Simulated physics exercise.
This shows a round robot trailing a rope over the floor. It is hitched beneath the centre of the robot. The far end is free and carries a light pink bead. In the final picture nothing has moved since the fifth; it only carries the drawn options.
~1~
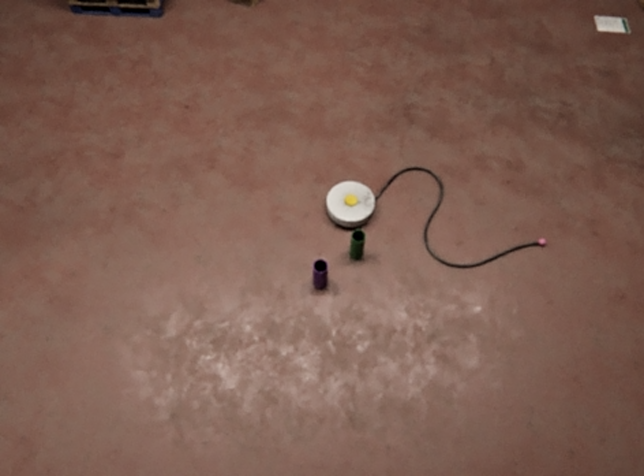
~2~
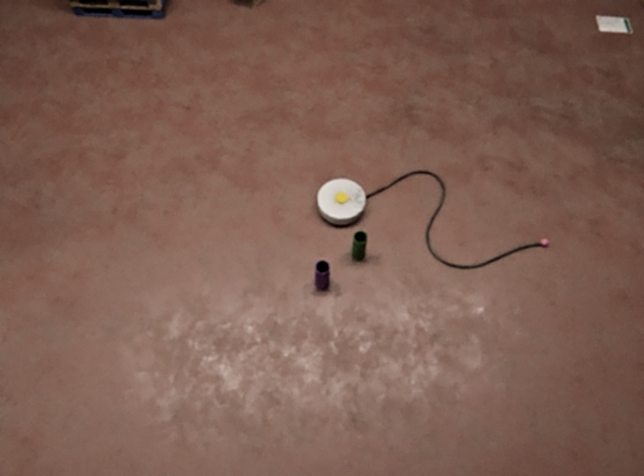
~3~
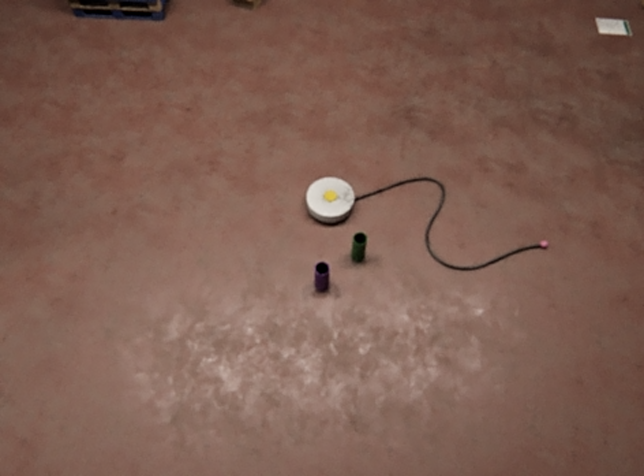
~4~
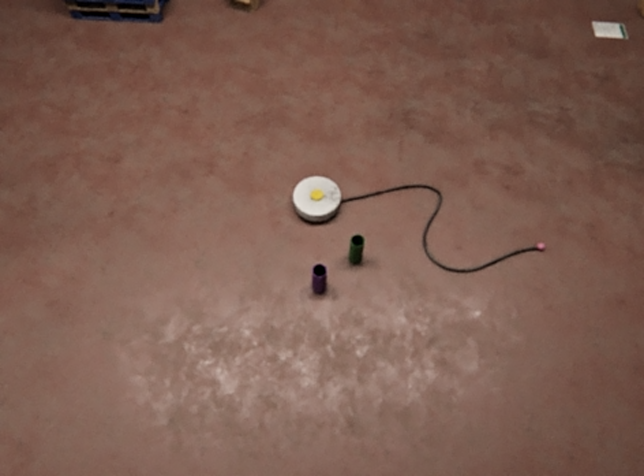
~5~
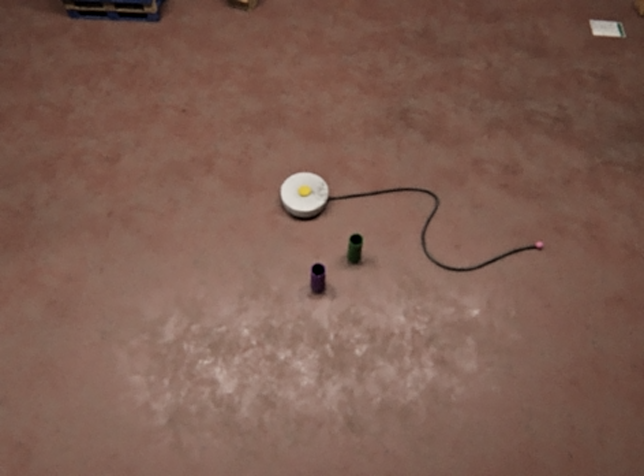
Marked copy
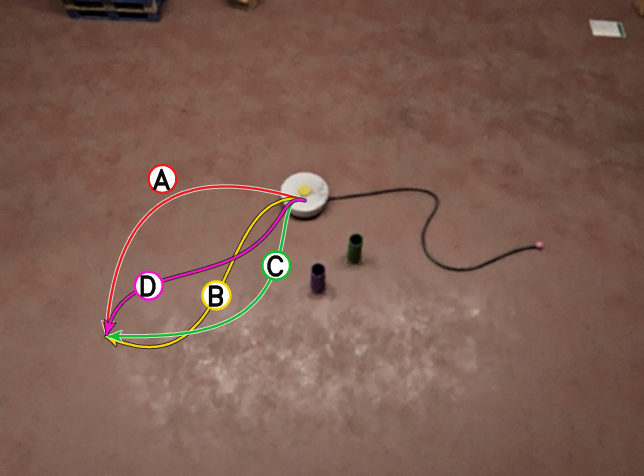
A round white robot with a yellow spot on top slid slowly left across the reddish floor, past the green and purple posts, drawing out part of its dark rope while the pink-tipped end barely moved.
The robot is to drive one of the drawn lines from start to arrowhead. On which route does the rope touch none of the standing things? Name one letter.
A.
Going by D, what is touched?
It meets the green post.
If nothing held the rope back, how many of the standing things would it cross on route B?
In all, two.
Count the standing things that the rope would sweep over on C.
Two.
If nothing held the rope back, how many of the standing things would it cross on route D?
In all, one.
On the marked copy, A from (305, 200) via (162, 203) to (106, 334); B from (305, 200) via (225, 279) to (106, 336); C from (305, 200) via (255, 302) to (108, 336); D from (305, 200) via (217, 265) to (107, 334).
With A. Early on, robot (198, 184), middle of the rope (360, 222), free end (525, 248).
Further on, robot (119, 252), middle of the rope (293, 220), free end (457, 240).
At the end, robot (103, 333), middle of the rope (267, 240), free end (431, 236); nothing has been touched.
As for the rest, B meets the green post and purple post; C meets the green post and purple post; D meets the green post.
